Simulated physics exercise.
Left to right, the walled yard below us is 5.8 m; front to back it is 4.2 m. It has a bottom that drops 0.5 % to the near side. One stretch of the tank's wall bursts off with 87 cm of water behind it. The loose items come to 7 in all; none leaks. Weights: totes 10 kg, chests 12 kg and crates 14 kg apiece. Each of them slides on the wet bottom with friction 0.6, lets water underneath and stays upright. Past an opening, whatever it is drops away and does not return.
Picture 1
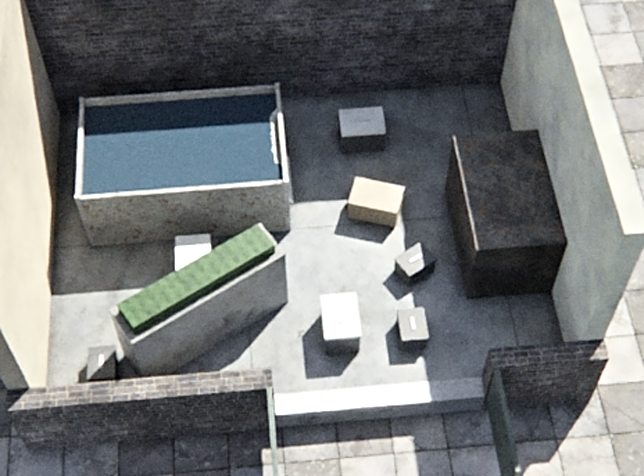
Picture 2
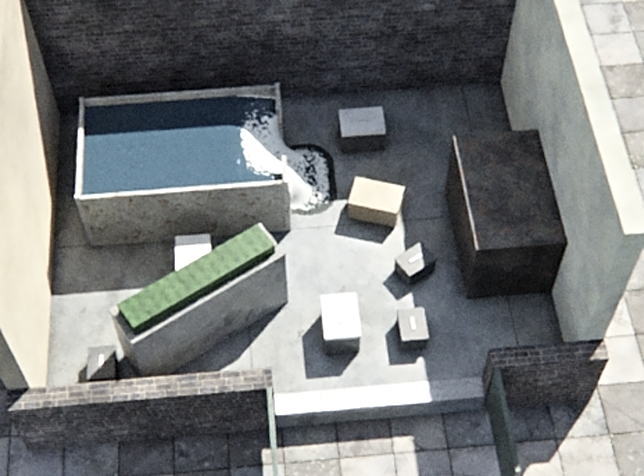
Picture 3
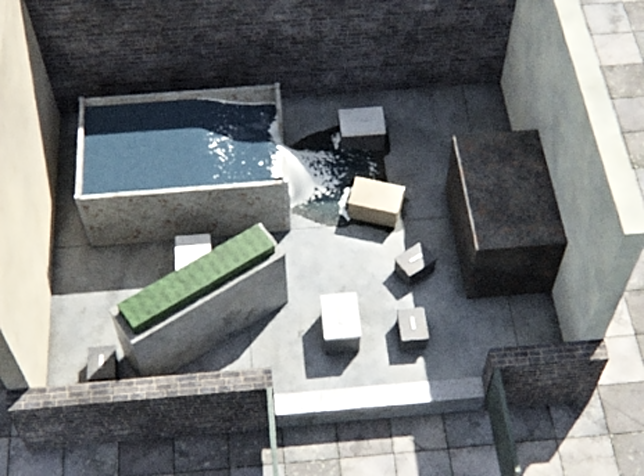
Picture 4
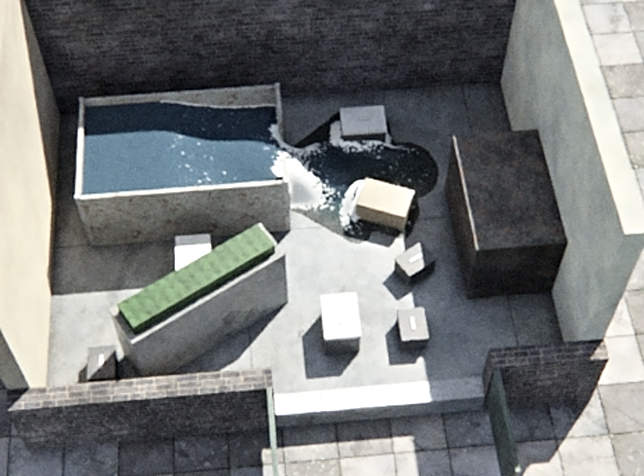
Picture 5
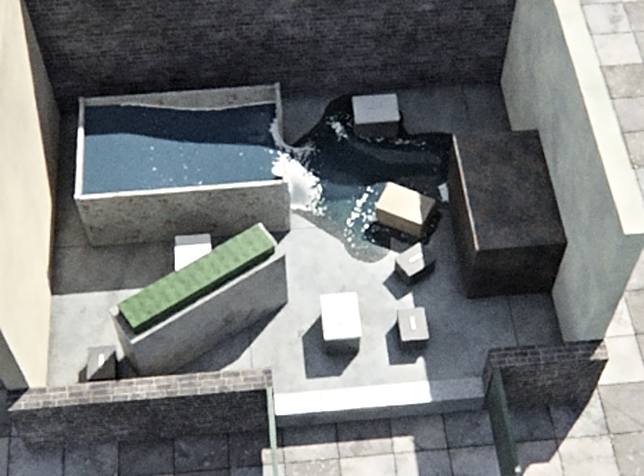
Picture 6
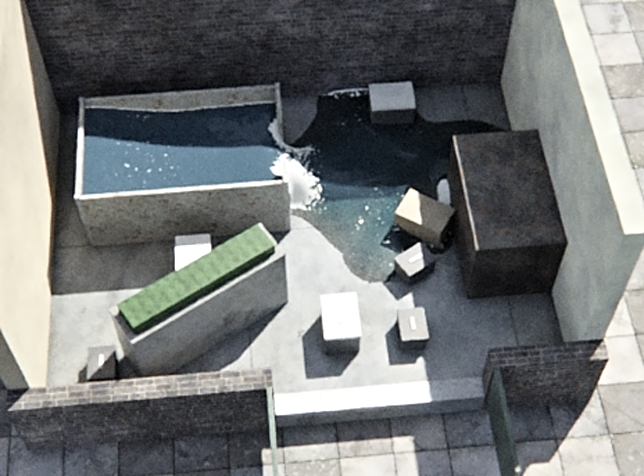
At first, a tank of blue water stands in a walled yard among scattered boxes and a long green-topped block. Water then bursts from the tank's right end and spreads rightward over the floor, nudging a tan box and a gray one a short way right while the other boxes stay put.
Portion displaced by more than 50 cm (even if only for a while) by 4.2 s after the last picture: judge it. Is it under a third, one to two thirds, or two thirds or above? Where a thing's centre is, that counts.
I expect that share to be moderate, a third to two thirds.
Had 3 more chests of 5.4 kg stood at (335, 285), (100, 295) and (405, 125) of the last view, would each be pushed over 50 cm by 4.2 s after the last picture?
In turn: Under, short of it, over.
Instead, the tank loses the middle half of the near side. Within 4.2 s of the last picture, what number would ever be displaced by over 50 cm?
Then it comes to 5 of them.
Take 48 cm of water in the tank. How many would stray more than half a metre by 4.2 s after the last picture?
Then 4 of them.
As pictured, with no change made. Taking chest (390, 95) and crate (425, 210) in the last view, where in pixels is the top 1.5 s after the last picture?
Around (481, 73) and (406, 304).
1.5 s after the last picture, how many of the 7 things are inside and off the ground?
The number is 1.
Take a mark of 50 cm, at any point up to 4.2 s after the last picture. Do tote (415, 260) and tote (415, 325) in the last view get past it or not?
Beyond the mark, beyond the mark.
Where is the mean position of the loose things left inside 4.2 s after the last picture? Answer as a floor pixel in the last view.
I'd put it close to (285, 300) in the last view.
Then, 0.4 s after the last picture 2 of 7 are over 50 cm from their spots; 1 afloat.
Then, 1.5 s after the last picture 3 of 7 are over 50 cm from their spots; 1 afloat.
Then, 2.8 s after the last picture 4 of 7 are over 50 cm from their spots; 1 afloat.
Then, 4.2 s after the last picture 4 of 7 are over 50 cm from their spots, and 4 have been at some point; 1 afloat.
